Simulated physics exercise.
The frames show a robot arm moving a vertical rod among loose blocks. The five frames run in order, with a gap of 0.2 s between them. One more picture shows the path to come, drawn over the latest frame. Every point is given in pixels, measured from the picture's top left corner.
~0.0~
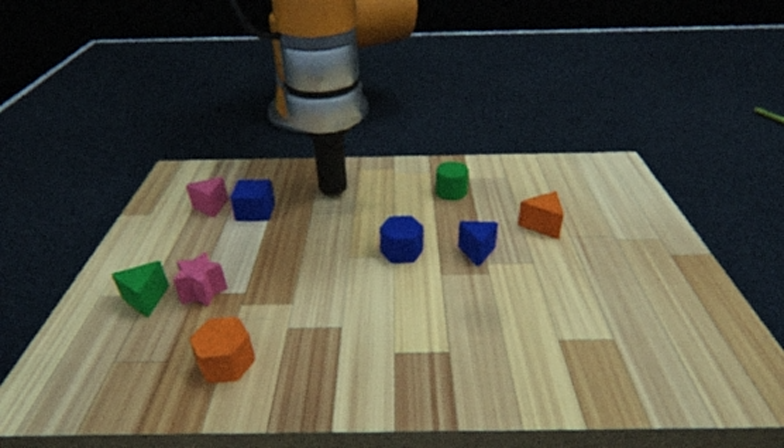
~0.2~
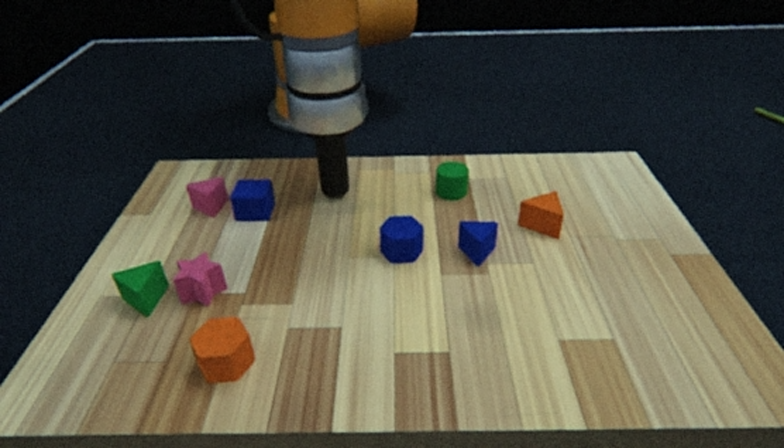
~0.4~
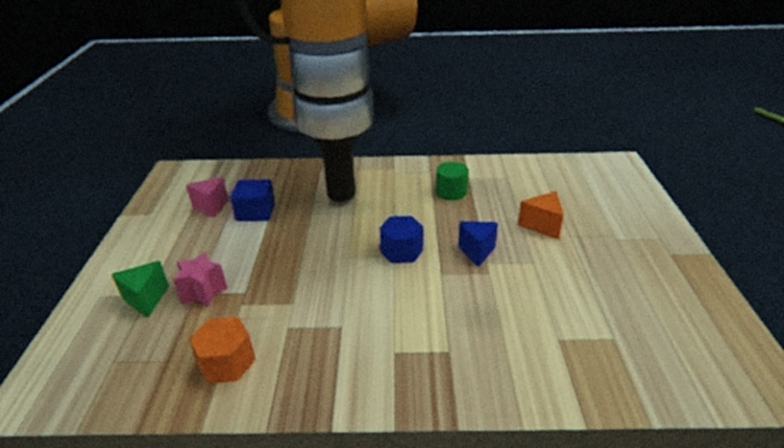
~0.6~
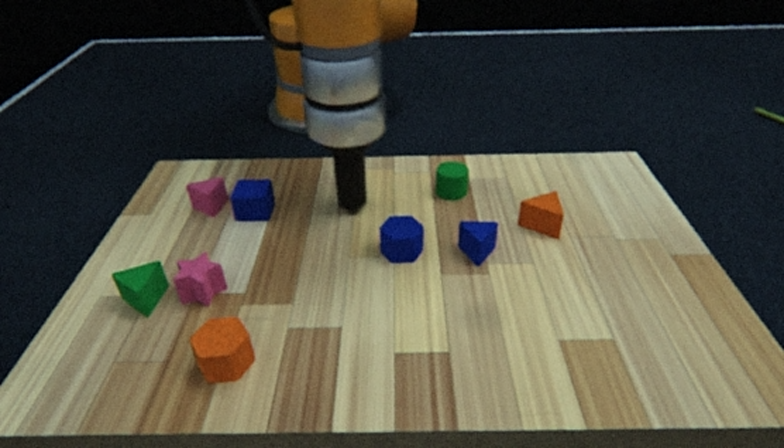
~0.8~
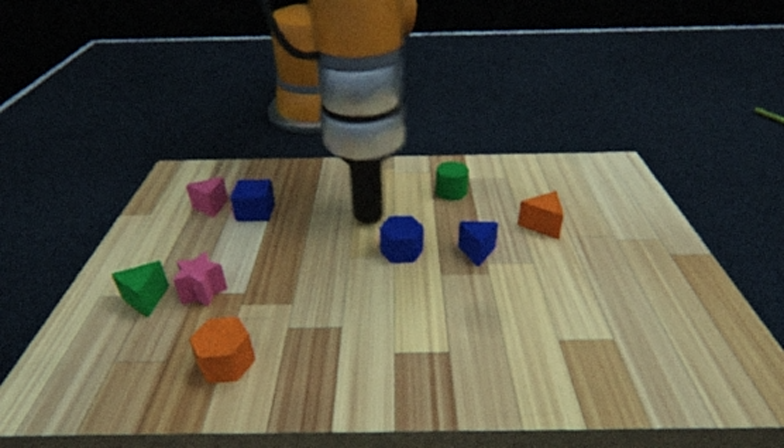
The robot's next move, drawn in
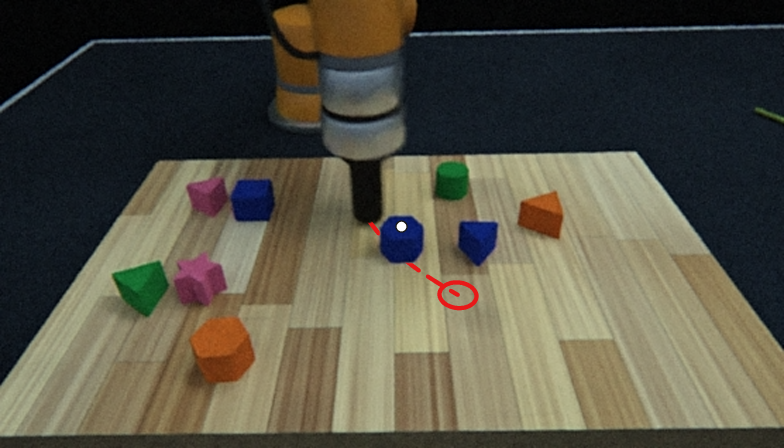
An orange and silver robot arm holds a dark vertical rod over a light wooden board on a dark surface, seen from a fixed, raised view. Pink, blue and green blocks and an orange one sit at left, with two blue, a green and an orange block toward the right. The rod shifts slightly right, then moves nearer the viewer and rightward, close to the blue hexagonal block, while every block stays still.
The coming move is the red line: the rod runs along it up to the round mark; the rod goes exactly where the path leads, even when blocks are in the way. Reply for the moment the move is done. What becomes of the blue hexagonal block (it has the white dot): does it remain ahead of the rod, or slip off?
It is driven along in front.
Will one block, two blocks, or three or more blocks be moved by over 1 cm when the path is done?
The way I see it, the answer is one.
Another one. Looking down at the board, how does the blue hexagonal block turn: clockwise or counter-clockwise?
Its spin: Anticlockwise.
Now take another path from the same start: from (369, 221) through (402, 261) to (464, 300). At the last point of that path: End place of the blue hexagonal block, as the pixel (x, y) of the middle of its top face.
The blue hexagonal block ends near (506, 271).
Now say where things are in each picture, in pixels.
In the first picture, rod tip at (333, 187); block tops, blue hexagonal block at (402, 227); blue triangle at (479, 228).
In the second picture, rod at (335, 189); blocks unchanged.
In the third picture, rod at (342, 194); blocks unchanged.
In the fourth picture, rod at (352, 202); blocks unchanged.
In the fifth picture, rod at (368, 214); blue hexagonal block at (402, 227); blue triangle at (479, 228).
Path on the board, from (369, 221) by way of (403, 258) to (458, 295); the dot is on the blue hexagonal block.
On the path given first. One third of the way, rod at (389, 239); blue hexagonal block at (416, 239).
Two thirds of the way, rod at (419, 264); blue hexagonal block at (453, 262), turned 20° anticlockwise.
At the end, rod at (458, 288); blue hexagonal block at (501, 284), turned 35° anticlockwise; blue triangle in place.
